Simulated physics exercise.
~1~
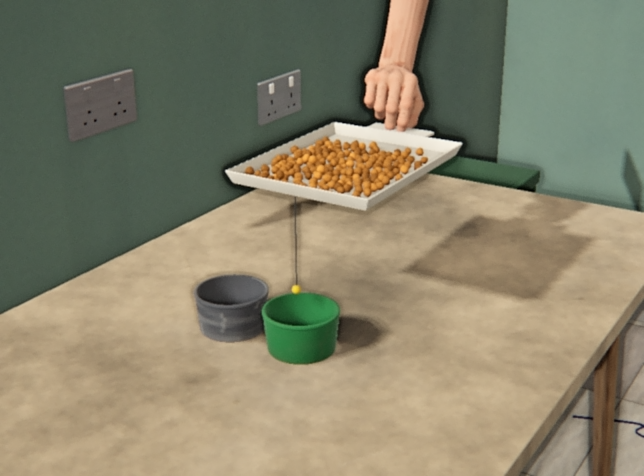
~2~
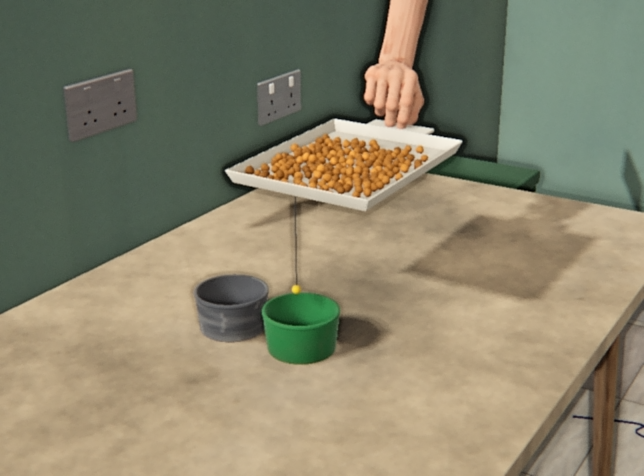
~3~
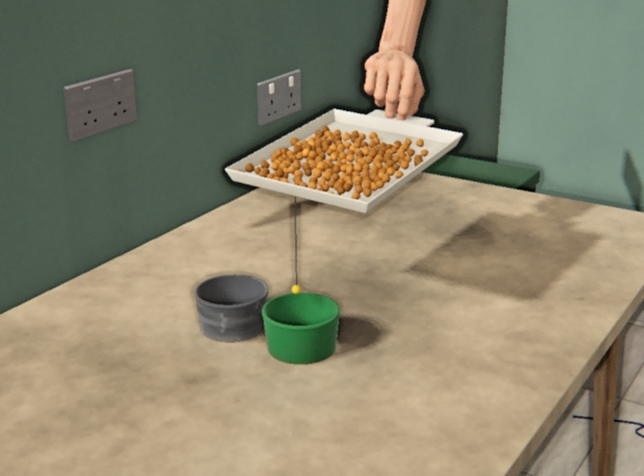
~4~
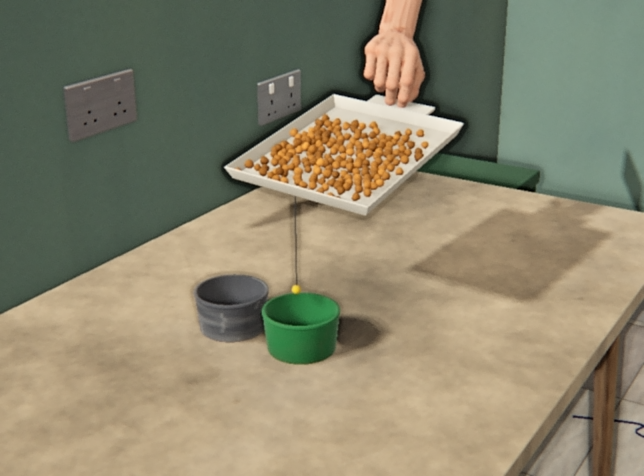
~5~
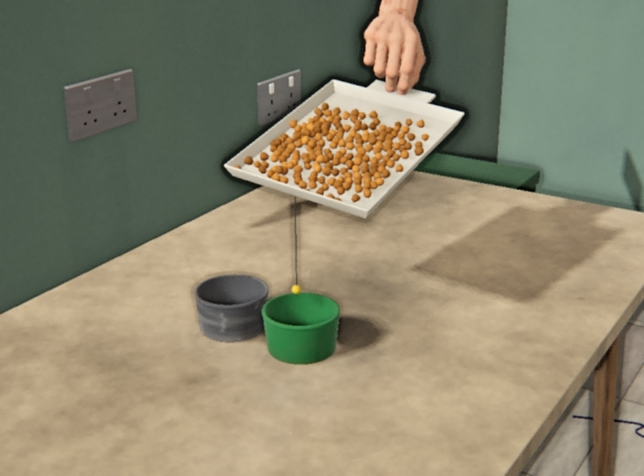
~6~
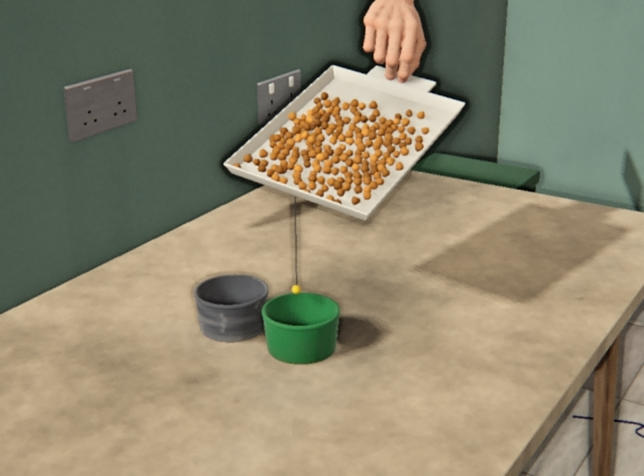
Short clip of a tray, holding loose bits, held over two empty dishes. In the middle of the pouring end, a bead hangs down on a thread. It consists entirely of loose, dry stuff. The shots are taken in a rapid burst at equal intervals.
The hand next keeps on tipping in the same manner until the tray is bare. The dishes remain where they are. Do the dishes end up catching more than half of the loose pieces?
No, turns out most of it gets away in the end.
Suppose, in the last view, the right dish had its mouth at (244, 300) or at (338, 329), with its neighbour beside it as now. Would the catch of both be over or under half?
Together the dishes get less than a half first, then beyond half.
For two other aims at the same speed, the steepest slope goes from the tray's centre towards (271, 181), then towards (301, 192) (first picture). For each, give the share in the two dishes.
For the first aim it is 70 in a hundred, for the second 30 in a hundred.
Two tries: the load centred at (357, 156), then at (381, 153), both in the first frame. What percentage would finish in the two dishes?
You'd see roughly 20 per cent first and roughly 10 per cent second.
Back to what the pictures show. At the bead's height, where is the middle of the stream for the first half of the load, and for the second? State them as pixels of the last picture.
Close to (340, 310), then close to (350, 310).
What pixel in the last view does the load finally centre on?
The centre settles at about (352, 371).
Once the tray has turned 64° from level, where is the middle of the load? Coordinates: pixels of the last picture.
(334, 181).
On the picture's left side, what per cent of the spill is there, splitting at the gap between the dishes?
Around 10 per cent, give or take.
Soon, tray tipped steeply; most on the tray; a stray few in the right dish; a stray few outside both; a small part in the air.
A while on, tray tipped past a quarter turn; a stray few on the tray; about a quarter in the right dish; about two thirds outside both; a small part in the air.
Towards the end, tray tipped past a quarter turn; about a quarter in the right dish; most outside both.
Finally, tray tipped past a quarter turn; about a quarter in the right dish; none in the left dish; most outside both.
